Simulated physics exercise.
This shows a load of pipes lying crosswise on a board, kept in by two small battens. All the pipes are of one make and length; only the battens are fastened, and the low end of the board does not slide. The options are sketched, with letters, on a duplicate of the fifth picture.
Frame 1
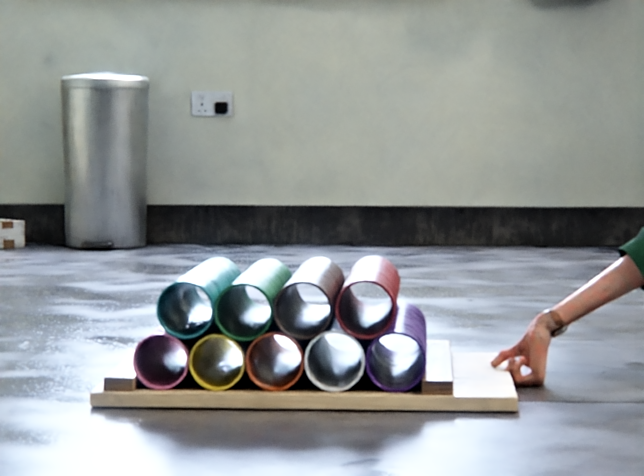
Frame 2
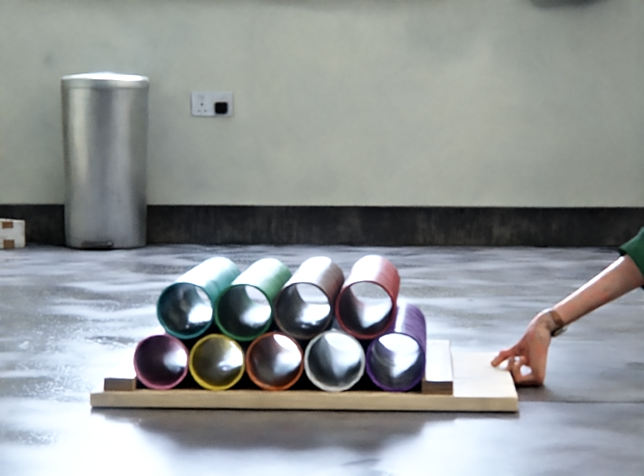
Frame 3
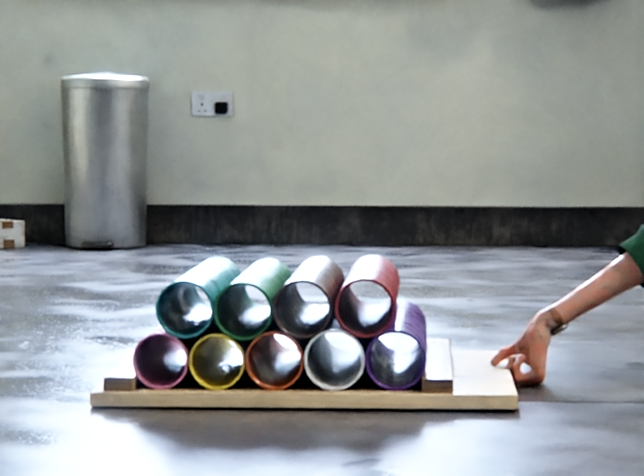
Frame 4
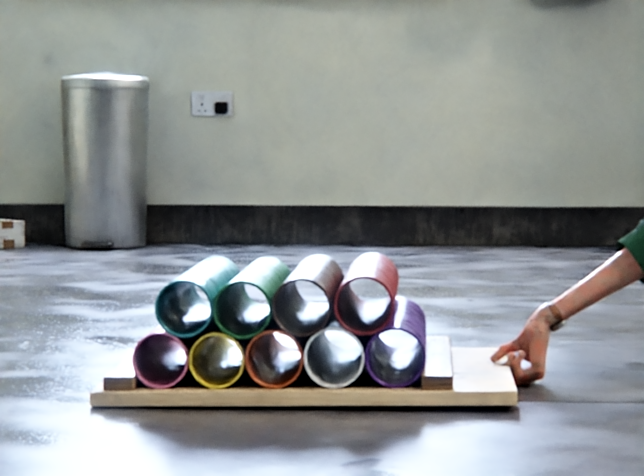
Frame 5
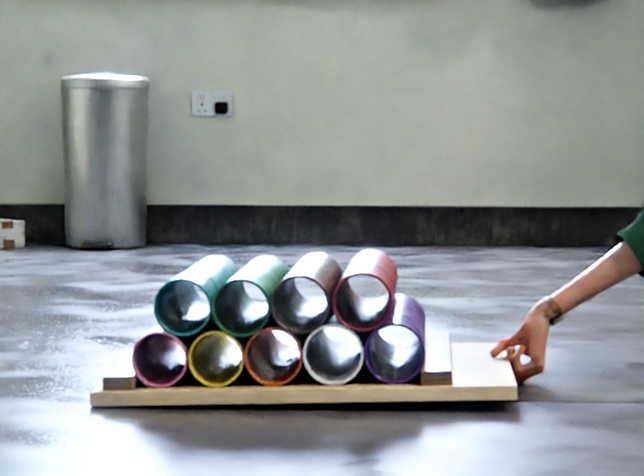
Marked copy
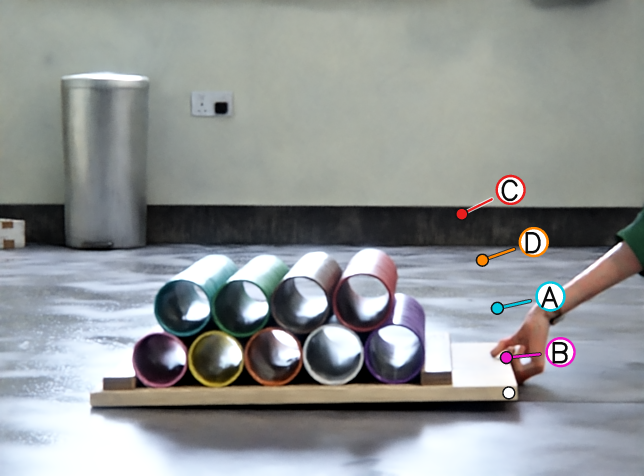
On a shiny grey floor, a hand at right slightly lifts one end of a board carrying two rows of coloured pipes.
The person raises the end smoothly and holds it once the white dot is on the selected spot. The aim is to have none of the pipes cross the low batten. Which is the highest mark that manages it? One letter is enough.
Raise it to D.
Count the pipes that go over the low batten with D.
With D, none.
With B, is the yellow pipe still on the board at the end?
Yes, with B.
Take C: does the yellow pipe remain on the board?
Yes, with C.
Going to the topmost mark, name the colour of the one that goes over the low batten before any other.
The turquoise one.
On the copy, A at (497, 308); B at (507, 358); C at (462, 214); D at (482, 260); the white dot at (509, 393).
On D. First, board at 14°.
Then, board at 20°.
Finally, board at 20°, none over the low batten.
By contrast, A none over the low batten; B none over the low batten; C two over the low batten (turquoise, green).
